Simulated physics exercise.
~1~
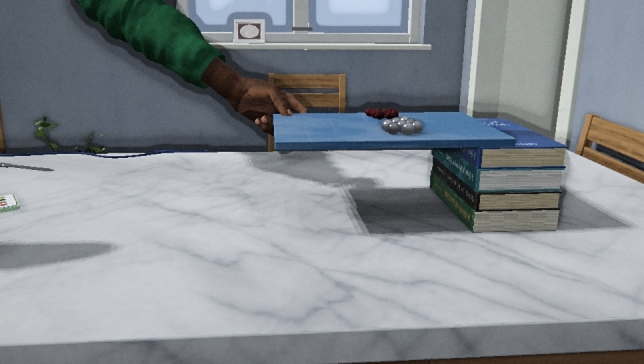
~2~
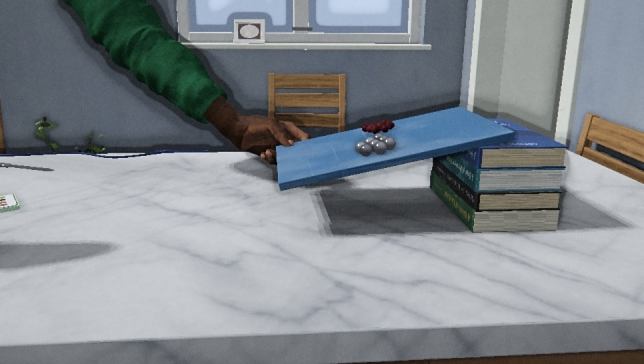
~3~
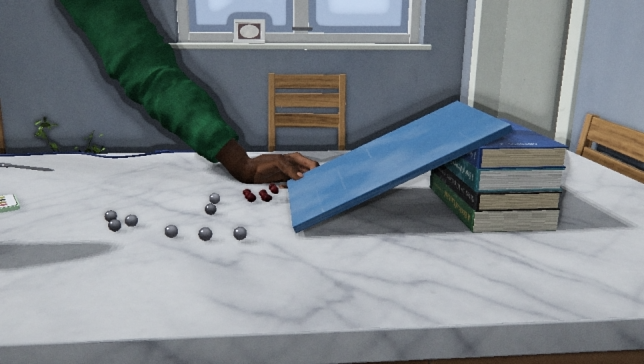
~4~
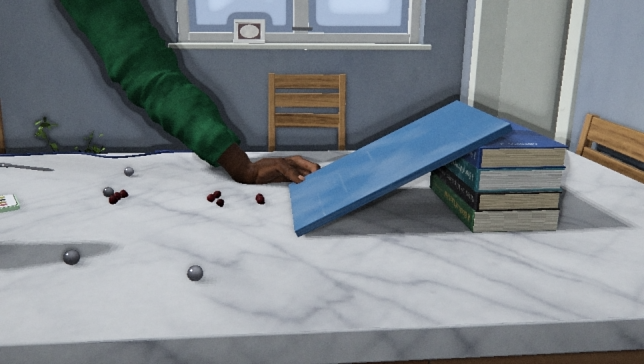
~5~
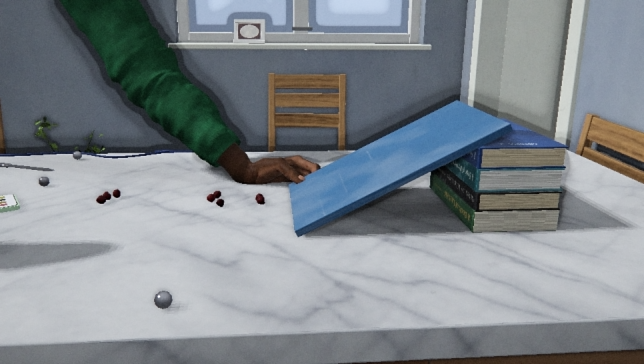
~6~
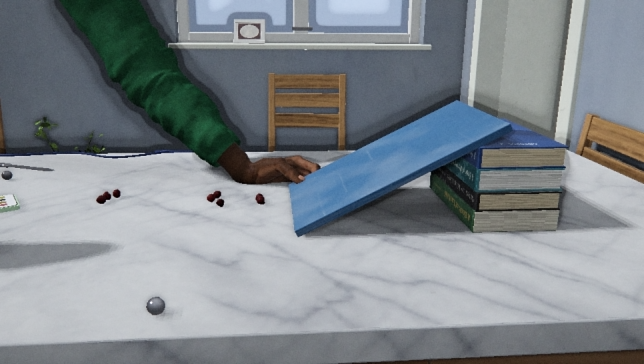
On a marble tabletop, a hand lowering a blue board propped on books, silver balls rolling farther than small dark red pieces.
